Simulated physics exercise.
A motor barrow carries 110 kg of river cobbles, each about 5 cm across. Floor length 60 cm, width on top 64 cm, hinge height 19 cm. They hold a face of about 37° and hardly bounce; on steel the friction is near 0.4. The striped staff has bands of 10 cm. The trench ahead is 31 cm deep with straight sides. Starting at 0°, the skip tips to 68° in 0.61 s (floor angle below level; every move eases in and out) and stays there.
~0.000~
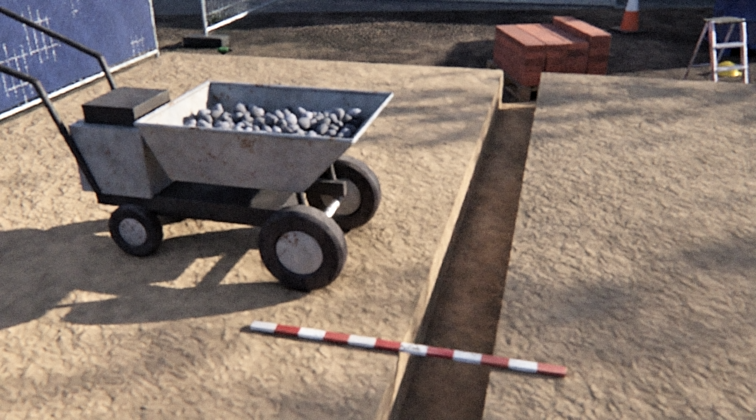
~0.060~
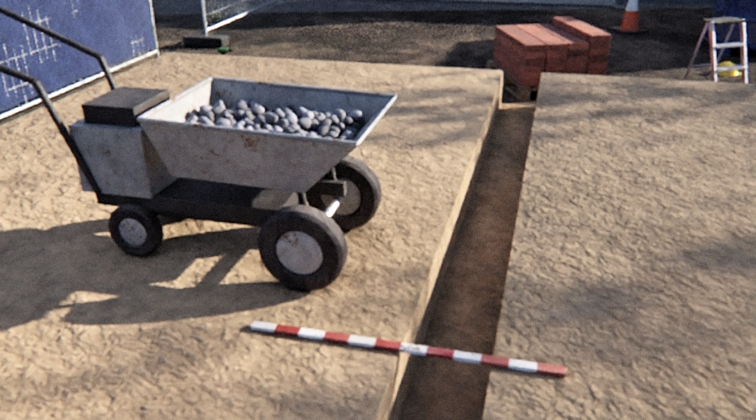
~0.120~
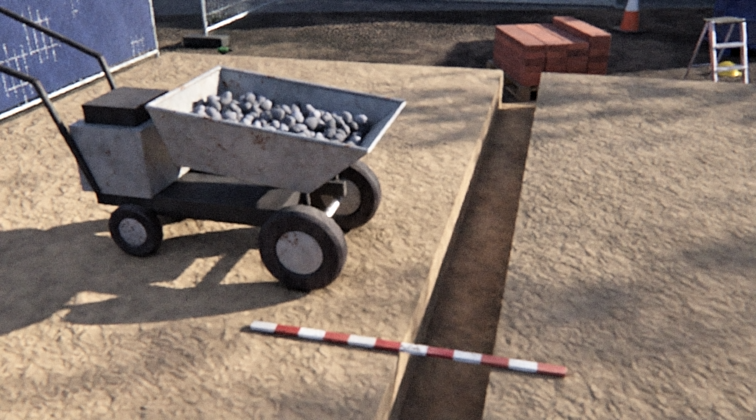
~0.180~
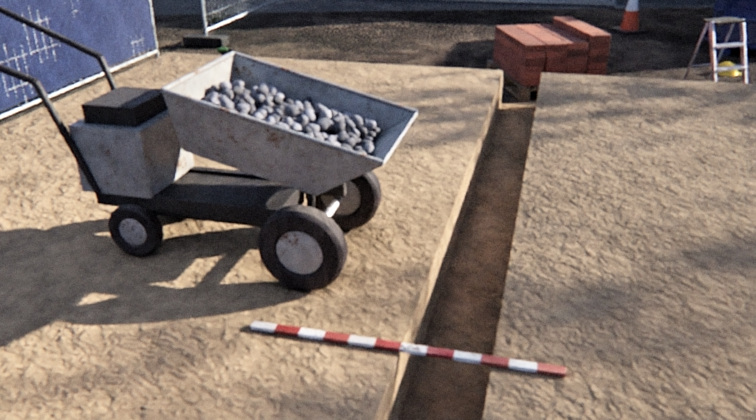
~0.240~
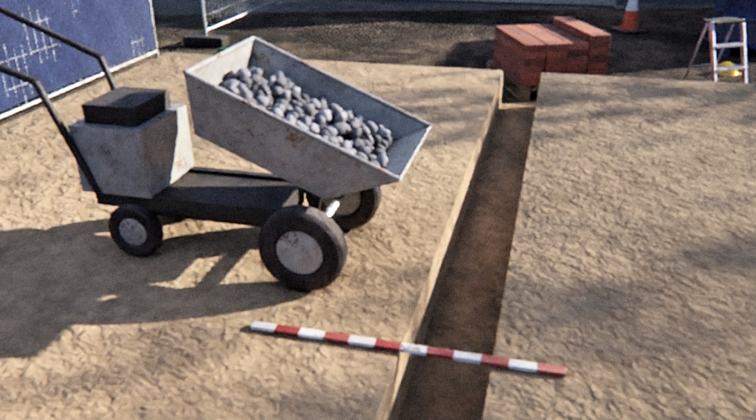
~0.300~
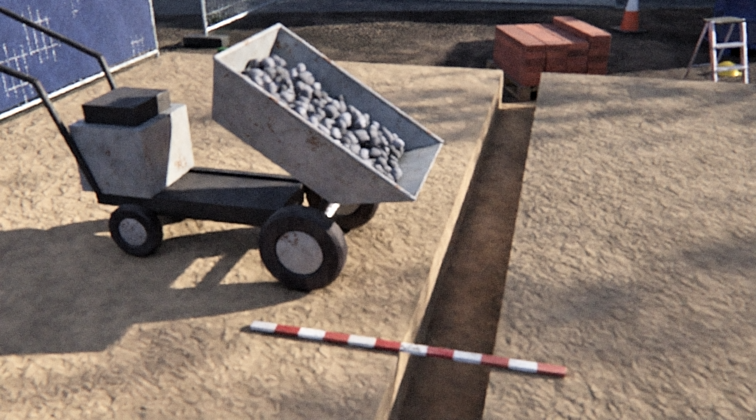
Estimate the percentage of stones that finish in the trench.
Close to 68 in a hundred.
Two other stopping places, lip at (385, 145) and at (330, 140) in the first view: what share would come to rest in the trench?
About 35 and 90 per cent.
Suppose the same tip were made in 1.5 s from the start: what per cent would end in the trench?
It would be near 90 per cent.
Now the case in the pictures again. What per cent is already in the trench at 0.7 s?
Some 20 per cent.
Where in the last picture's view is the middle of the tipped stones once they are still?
Their middle is at about (487, 313).
After 0.5 s the floor is at 58°; 100 % in the skip; the foremost stones are at (426, 203).
After 0.7 s the floor is at 68°; 79 % in the skip, 21 % in the trench, 1 % past the trench; the foremost stones are at (509, 264).
After 1.1 s the floor is at 68°; 14 % in the skip, 54 % in the trench, 32 % past the trench; the foremost stones are at (673, 296).
After 3.0 s the floor is at 68°; 0 % in the skip, 68 % in the trench, 32 % past the trench; the foremost stones are past the picture's edge.
